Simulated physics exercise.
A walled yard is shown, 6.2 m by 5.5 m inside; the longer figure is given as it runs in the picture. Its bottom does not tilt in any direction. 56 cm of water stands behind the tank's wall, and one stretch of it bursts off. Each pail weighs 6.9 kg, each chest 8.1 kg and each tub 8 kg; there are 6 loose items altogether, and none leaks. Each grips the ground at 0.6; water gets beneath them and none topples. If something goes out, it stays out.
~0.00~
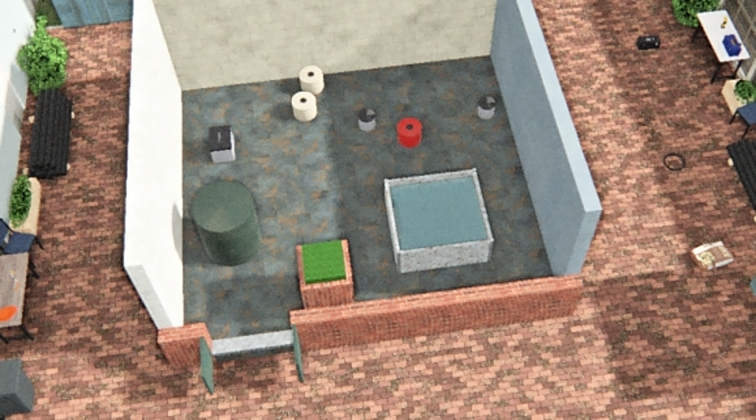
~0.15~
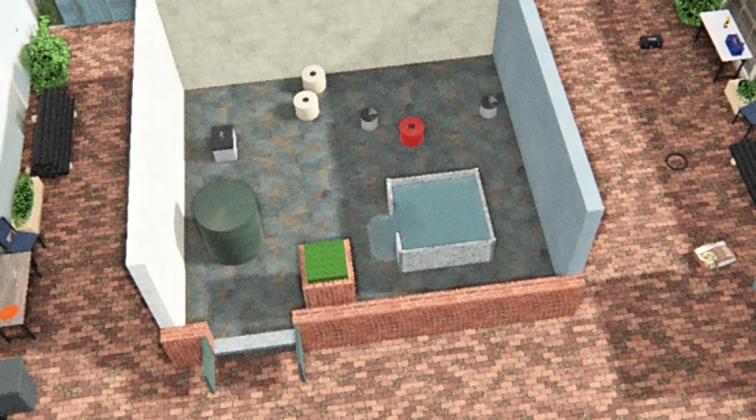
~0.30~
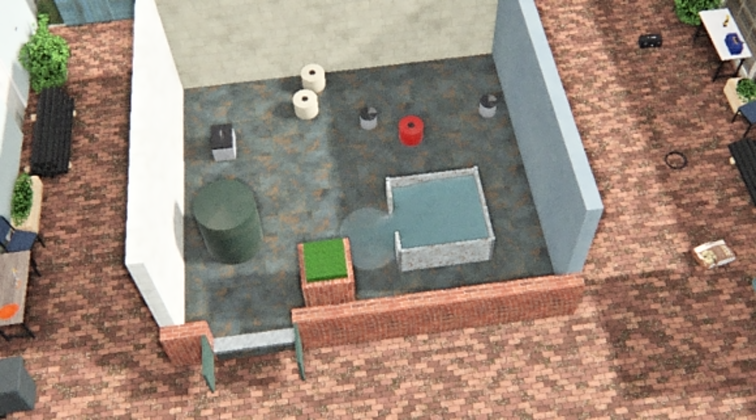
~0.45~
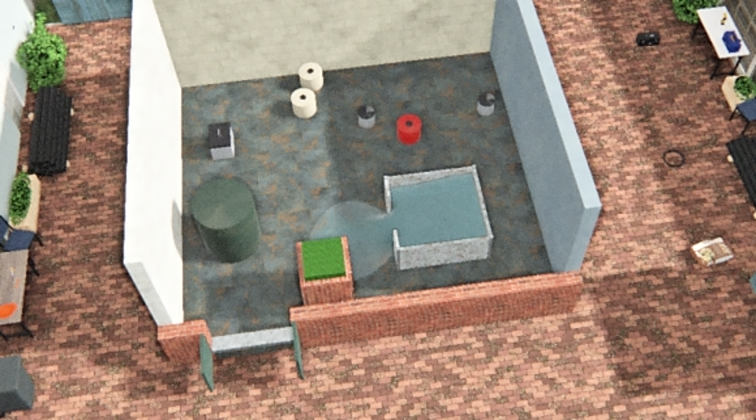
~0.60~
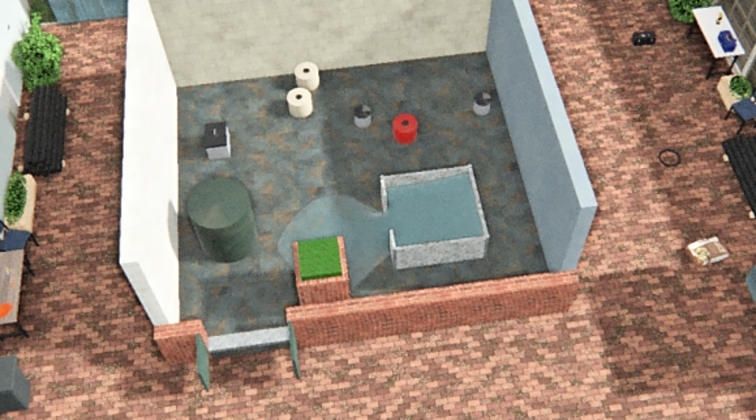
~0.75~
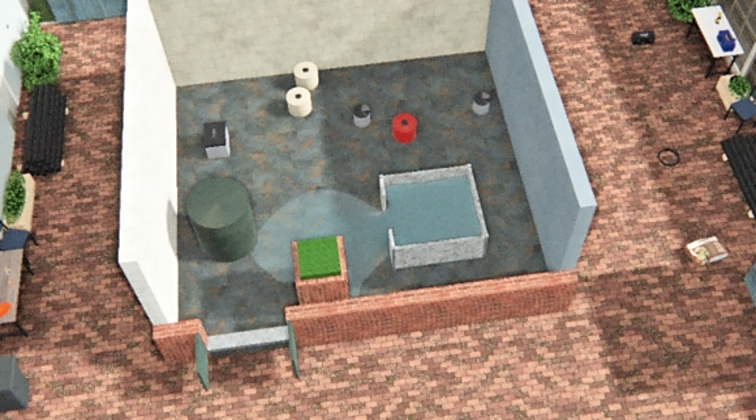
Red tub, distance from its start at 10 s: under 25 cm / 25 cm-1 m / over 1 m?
Odds are it hangs on where it is.
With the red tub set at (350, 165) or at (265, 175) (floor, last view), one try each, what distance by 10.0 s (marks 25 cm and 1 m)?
Well, the first time it keeps still, and the second time it covers a big distance.
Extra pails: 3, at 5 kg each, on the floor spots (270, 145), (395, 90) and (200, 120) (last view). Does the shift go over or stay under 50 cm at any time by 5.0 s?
In order: Below it, below it, above it.
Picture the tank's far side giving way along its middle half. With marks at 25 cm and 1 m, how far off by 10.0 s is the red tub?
I'd say the red tub gets swept off.
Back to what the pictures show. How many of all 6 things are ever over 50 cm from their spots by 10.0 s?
That comes to 2.
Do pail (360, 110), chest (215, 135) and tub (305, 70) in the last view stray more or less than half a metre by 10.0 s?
Well, going one by one, it's not that far, too far and too far.
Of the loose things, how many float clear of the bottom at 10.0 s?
Answer: 0.
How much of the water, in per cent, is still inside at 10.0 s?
Roughly 84 percent.
After 2.0 s the red tub is near (404, 123), 0.0 m from its start, aground; 0 of 6 are out; 0 afloat.
After 4.5 s the red tub is near (404, 123), 0.0 m from its start, aground; 0 of 6 are out; 1 afloat.
After 7.0 s the red tub is near (404, 123), 0.0 m from its start, aground; 0 of 6 are out; 1 afloat.
After 10.0 s the red tub is near (404, 123), 0.0 m from its start, aground; 0 of 6 are out; 0 afloat.
